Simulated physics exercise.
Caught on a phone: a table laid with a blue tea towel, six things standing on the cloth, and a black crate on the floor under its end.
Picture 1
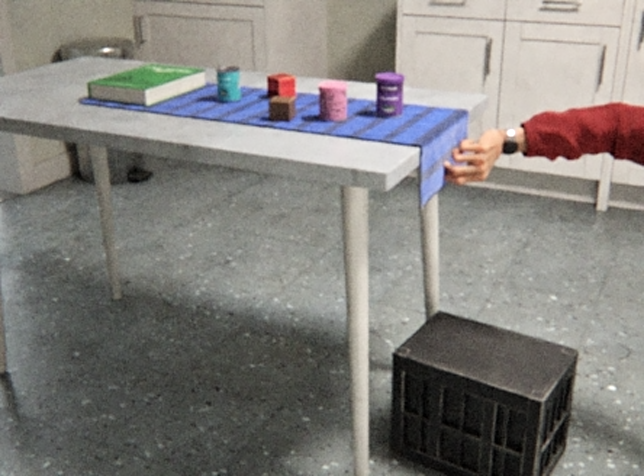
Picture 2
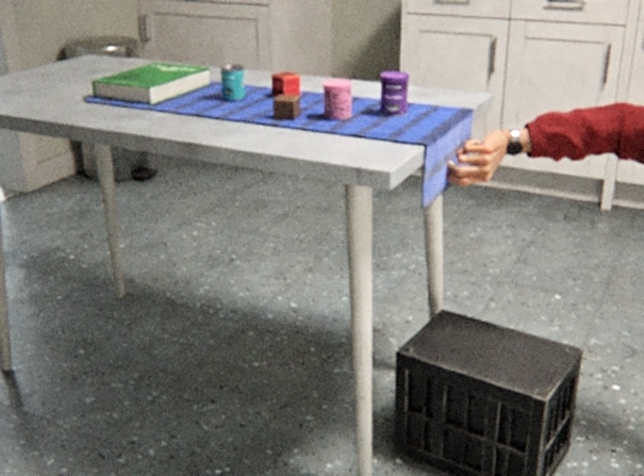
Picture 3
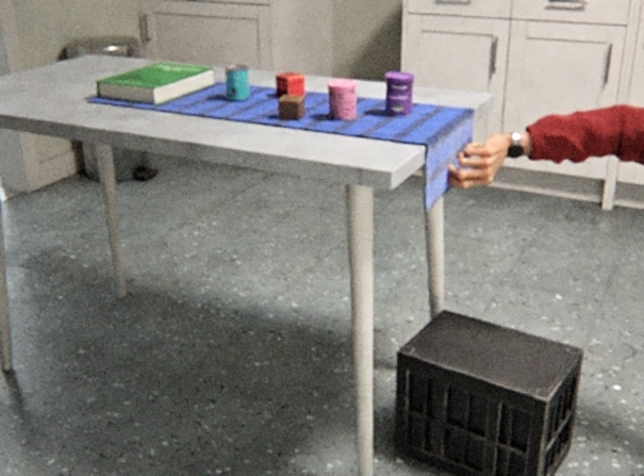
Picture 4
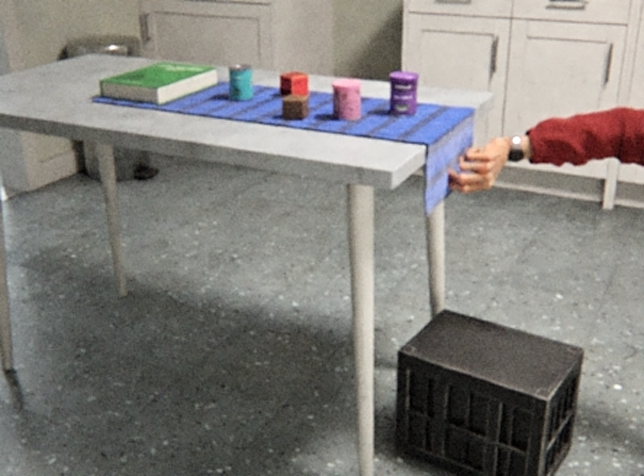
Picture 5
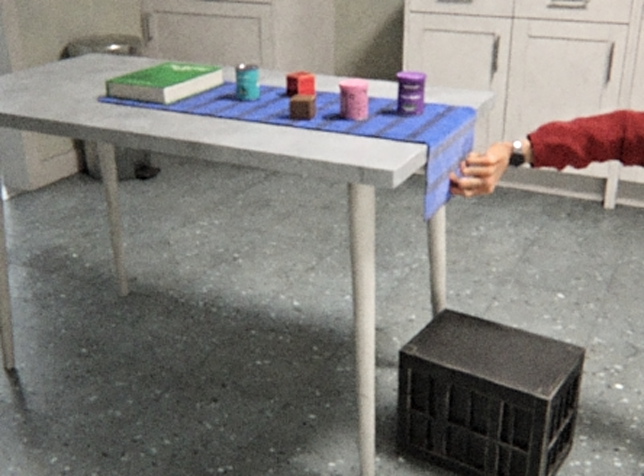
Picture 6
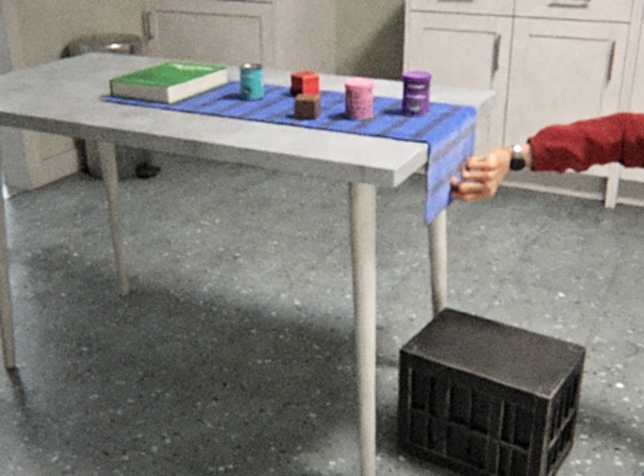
To begin with, a hand in a red sleeve grips the end of a blue cloth hanging over a table's edge, above a black crate. It draws the cloth slowly down, and the green book, three cans and two small cubes, all still upright, shift slightly right along with it.
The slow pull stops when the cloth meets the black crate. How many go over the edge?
Over the edge go three.
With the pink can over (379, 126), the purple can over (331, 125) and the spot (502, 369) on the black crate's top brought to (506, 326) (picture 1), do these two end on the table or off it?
The pink can drops off, the purple can drops off.
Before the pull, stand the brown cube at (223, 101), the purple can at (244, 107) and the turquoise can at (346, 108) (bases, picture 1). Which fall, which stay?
The brown cube does not fall; the purple can survives; the turquoise can is carried off.
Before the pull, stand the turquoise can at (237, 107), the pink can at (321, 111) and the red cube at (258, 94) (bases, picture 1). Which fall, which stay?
The turquoise can keeps its place on top; the pink can comes down; the red cube remains up.
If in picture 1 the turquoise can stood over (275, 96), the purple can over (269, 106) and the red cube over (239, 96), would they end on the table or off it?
The turquoise can remains up; the purple can does not fall; the red cube survives.
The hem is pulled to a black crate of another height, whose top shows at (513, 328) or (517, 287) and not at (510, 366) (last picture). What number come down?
In that case 2 and 1.
Soon after, hem near (450, 258); purple can gone.
After that, hem near (449, 311); purple can and pink can gone.
And then, hem on the crate; purple can, pink can and brown cube gone.
In the end, hem on the crate; purple can, pink can and brown cube gone. The table loses three.
